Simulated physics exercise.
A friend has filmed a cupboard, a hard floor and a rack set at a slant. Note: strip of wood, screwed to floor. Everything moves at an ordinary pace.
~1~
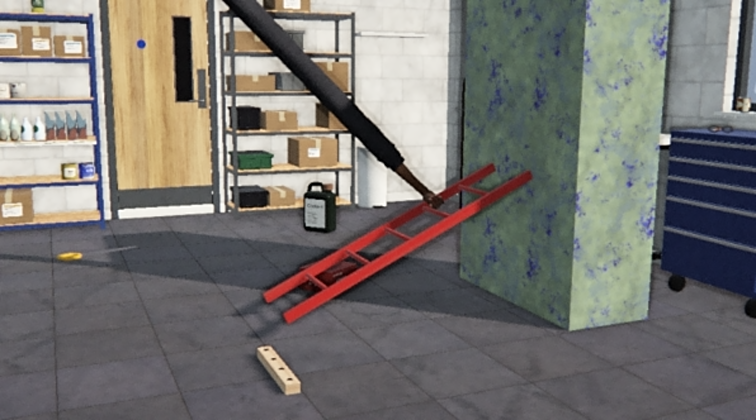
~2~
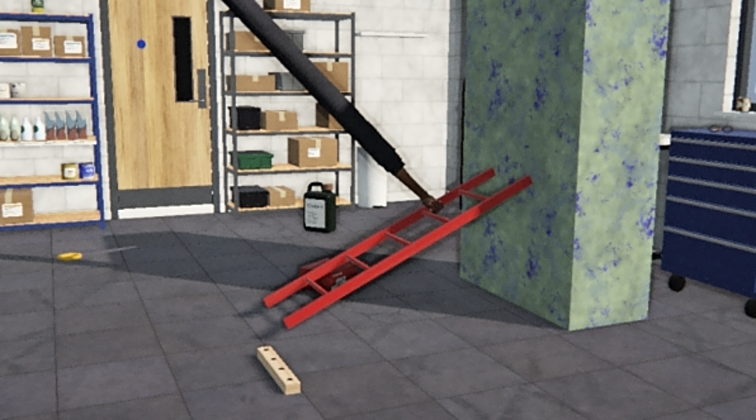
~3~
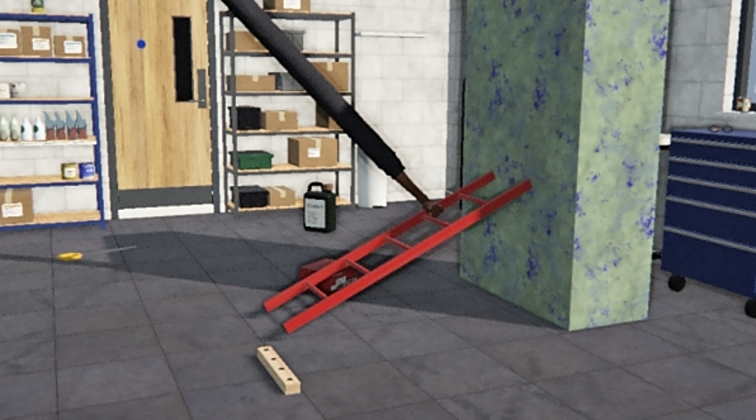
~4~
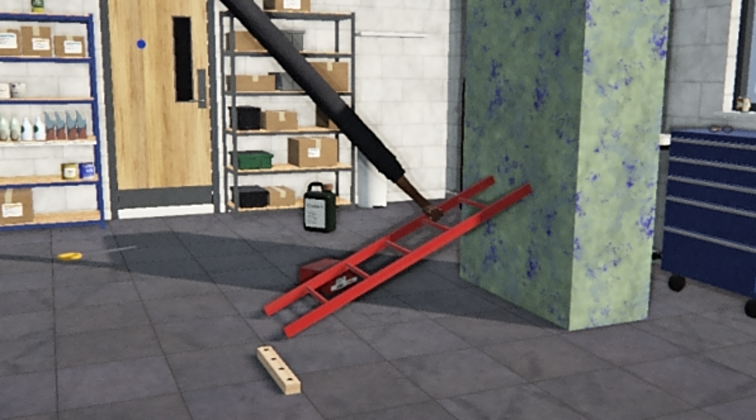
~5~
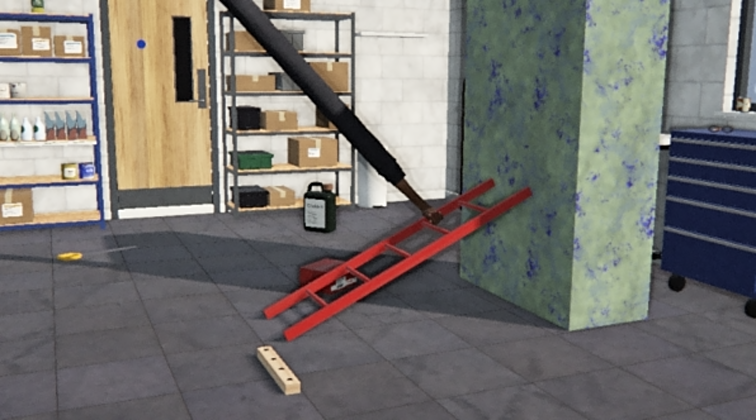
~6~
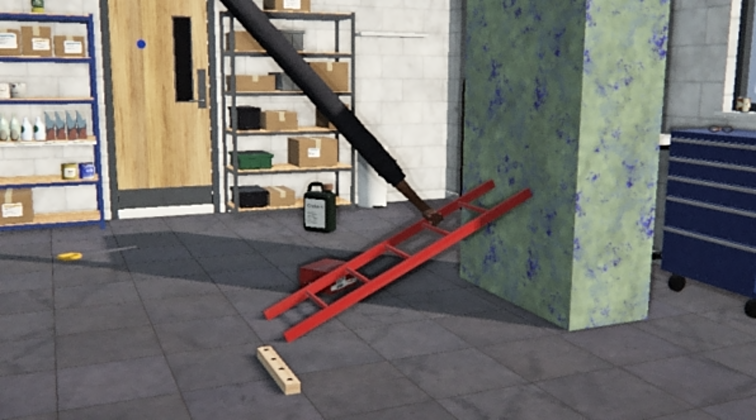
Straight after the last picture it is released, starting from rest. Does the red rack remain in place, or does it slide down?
It slides down.
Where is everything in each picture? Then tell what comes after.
In the first picture, still on the way; red rack (399, 236); batten (277, 369).
In the second picture, still on the way; red rack (399, 240); red parcel (329, 276).
In the third picture, still on the way; red rack (399, 245); batten (277, 369).
In the fourth picture, still on the way; red rack (399, 249); red parcel (329, 276).
In the fifth picture, still on the way; red rack (399, 252); batten (277, 369).
In the sixth picture, in place, still held; red rack (399, 253); red parcel (329, 276).
Then, 0.40 s after the last picture, red rack tipped 24° from how it was near (387, 311).
At rest, the red rack slips down, near (383, 312); the bystanders in place.
